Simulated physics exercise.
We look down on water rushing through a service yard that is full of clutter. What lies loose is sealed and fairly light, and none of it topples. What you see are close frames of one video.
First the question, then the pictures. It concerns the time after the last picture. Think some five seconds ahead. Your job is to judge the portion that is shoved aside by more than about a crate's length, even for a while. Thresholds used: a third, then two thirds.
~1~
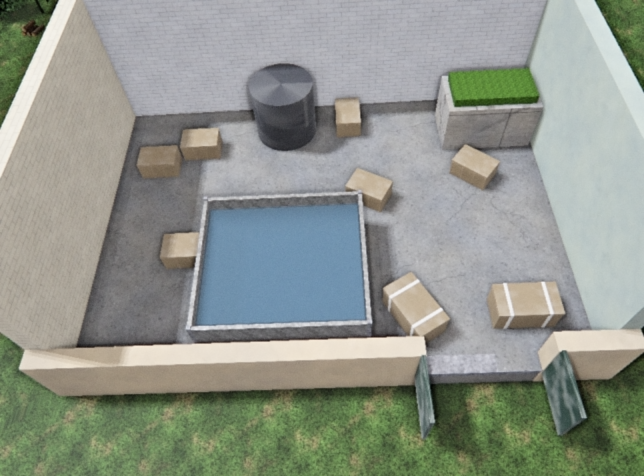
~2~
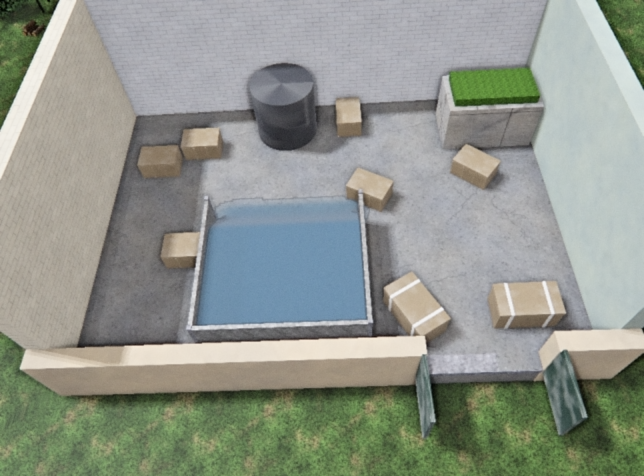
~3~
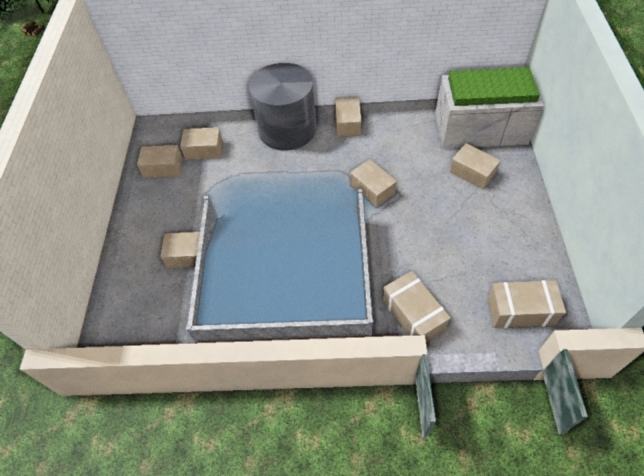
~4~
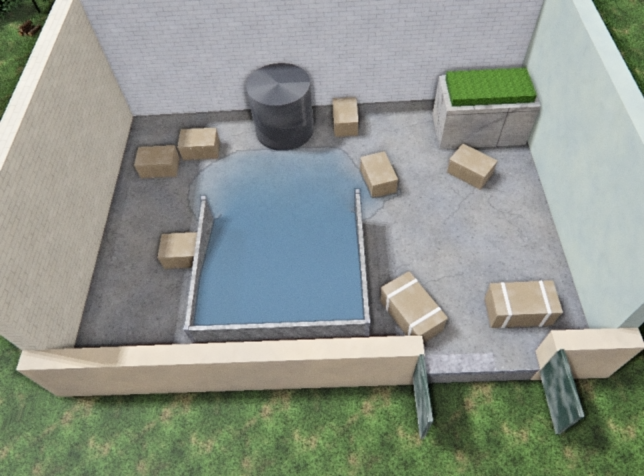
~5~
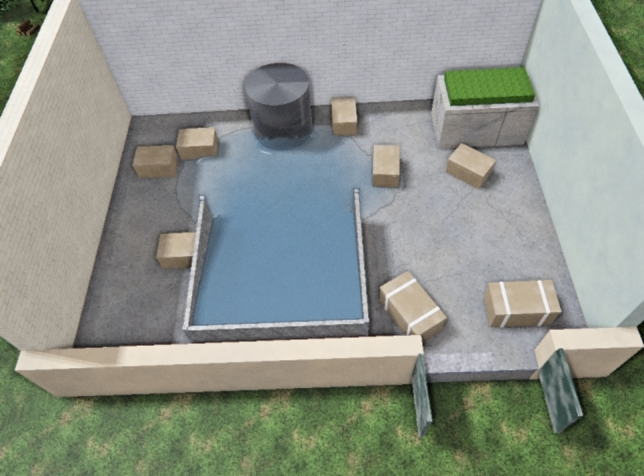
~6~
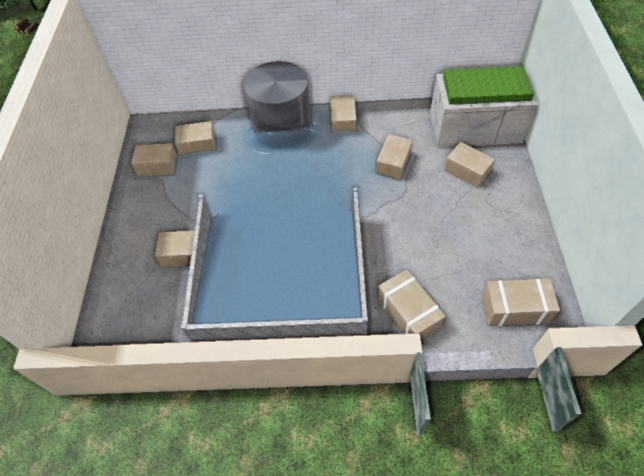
Two thirds upward.
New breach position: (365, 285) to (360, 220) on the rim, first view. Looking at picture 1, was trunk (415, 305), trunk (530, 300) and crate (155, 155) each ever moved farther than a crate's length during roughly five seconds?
Travels that far, travels that far, falls short.
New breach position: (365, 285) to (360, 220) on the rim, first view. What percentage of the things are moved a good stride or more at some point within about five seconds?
About 50 %.
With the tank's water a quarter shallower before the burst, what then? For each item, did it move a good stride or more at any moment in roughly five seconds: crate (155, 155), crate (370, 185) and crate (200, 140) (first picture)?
Note, in sequence: Past that mark / past that mark / past that mark.
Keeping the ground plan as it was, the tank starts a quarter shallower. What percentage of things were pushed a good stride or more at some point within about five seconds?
80 per cent.
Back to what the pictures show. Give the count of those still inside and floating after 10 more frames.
Well, I'd say 4.
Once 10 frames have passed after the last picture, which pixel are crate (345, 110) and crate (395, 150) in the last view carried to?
Near (422, 90) and (419, 119).
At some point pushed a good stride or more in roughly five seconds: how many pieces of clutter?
6.
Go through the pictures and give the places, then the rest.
In the first frame, a crate at (369, 184), on the bottom; a crate at (200, 138) rests on the ground; 0 of 8 have shifted.
In the second frame, a crate at (370, 183), on the bottom; a crate at (200, 137), on the bottom; 0 of 8 have shifted.
In the third frame, a crate at (373, 177), on the bottom, close to its start; a crate at (200, 137) rests on the ground; 1 of 8 have shifted.
In the fourth frame, a crate at (379, 168), on the bottom, a stride from its start; a crate at (197, 137) rests on the ground; 1 of 8 have shifted.
In the fifth frame, a crate at (387, 159), on the bottom, a stride from its start; a crate at (196, 137) rests on the ground; 1 of 8 have shifted.
In the sixth frame, a crate at (395, 150), on the bottom, a stride from its start; a crate at (194, 132) rests on the ground, close to its start; 2 of 8 have shifted.
A moment on, 2 of 8 are well off their spots; 1 afloat.
Next, 3 of 8 are well off their spots; 4 afloat.
Later, 4 of 8 are well off their spots; 4 afloat.
In the end, 6 of 8 are well off their spots, and 6 have been at some point; 6 afloat.
